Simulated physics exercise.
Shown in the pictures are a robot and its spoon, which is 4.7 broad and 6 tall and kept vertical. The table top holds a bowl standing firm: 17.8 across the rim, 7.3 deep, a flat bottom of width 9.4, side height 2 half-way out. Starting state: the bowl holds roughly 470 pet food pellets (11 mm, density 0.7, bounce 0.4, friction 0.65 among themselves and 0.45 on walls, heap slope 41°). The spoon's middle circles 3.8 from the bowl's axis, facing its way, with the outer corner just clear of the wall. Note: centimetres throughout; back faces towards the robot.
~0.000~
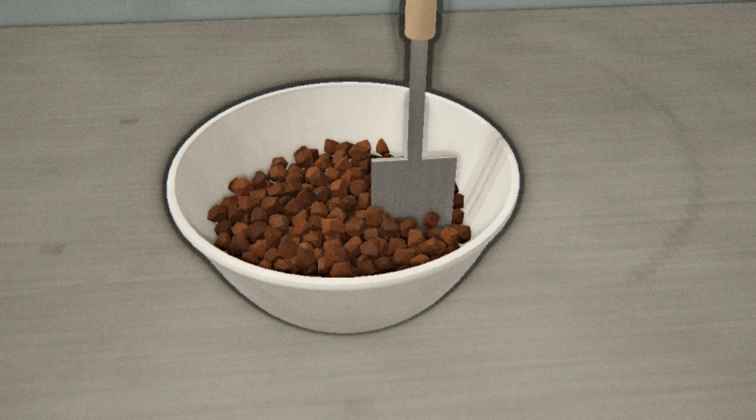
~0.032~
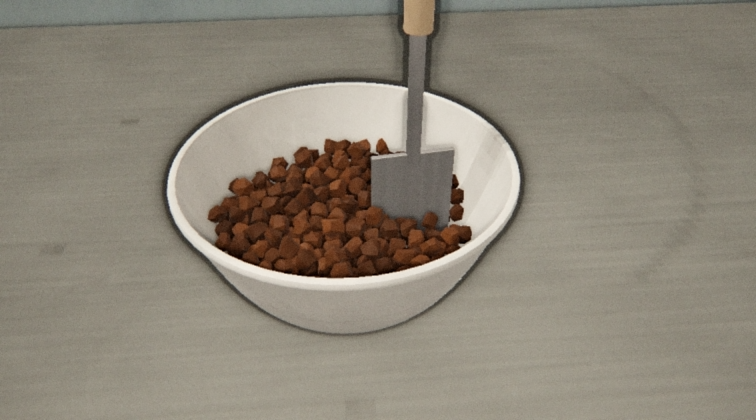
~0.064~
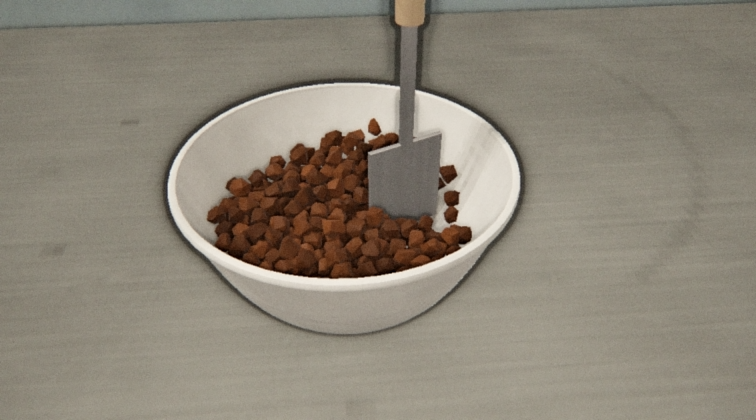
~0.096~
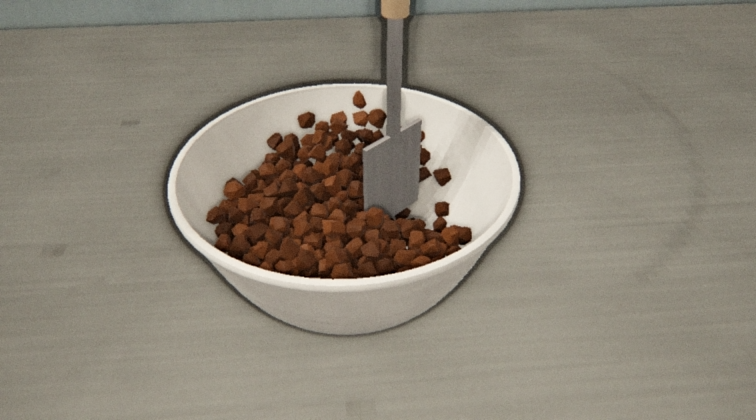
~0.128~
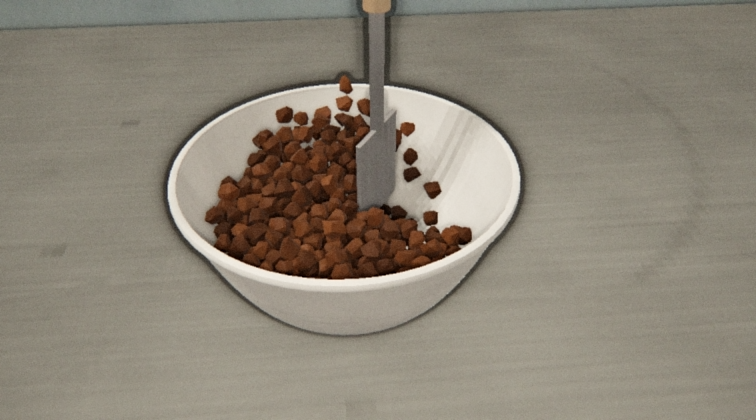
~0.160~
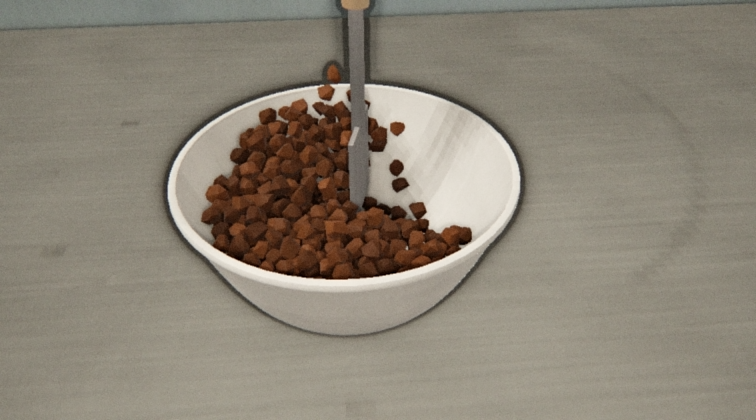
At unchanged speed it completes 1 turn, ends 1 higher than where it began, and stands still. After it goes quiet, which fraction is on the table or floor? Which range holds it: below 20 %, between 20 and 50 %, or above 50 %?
It lies below 20 %.
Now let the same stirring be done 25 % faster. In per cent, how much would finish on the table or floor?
In that case it comes to around 15 percent.
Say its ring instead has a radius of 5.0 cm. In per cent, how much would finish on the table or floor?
Near 10 %.
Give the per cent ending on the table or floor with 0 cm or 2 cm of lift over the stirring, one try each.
Try one: Around 10 %; try two: Around 15 %.
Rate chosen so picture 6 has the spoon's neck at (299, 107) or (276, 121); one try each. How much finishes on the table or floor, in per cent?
Around 30 and 35 percent, in that order.
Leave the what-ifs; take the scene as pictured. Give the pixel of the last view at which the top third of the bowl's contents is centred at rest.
I'd say close to (403, 167).
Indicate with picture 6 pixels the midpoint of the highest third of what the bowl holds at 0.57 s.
Estimated centre: (433, 209).
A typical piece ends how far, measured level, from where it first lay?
Around 8 centimetres.
After 0.36 s, 185° round, highest piece 10 above the table; 458 in the bowl, 3 on the table or floor, 11 in flight or on the tool.
After 0.57 s, 294° round, highest piece 10 above the table; 422 in the bowl, 37 on the table or floor, 13 in flight or on the tool.
After 0.87 s, 0° round, highest piece 8 above the table; 404 in the bowl, 67 on the table or floor, 1 in flight or on the tool.
After 1.57 s, 0° round, highest piece 8 above the table; 404 in the bowl, 68 on the table or floor.
At rest, 404 in the bowl, 68 on the table or floor. That is 14 % on the table or floor.
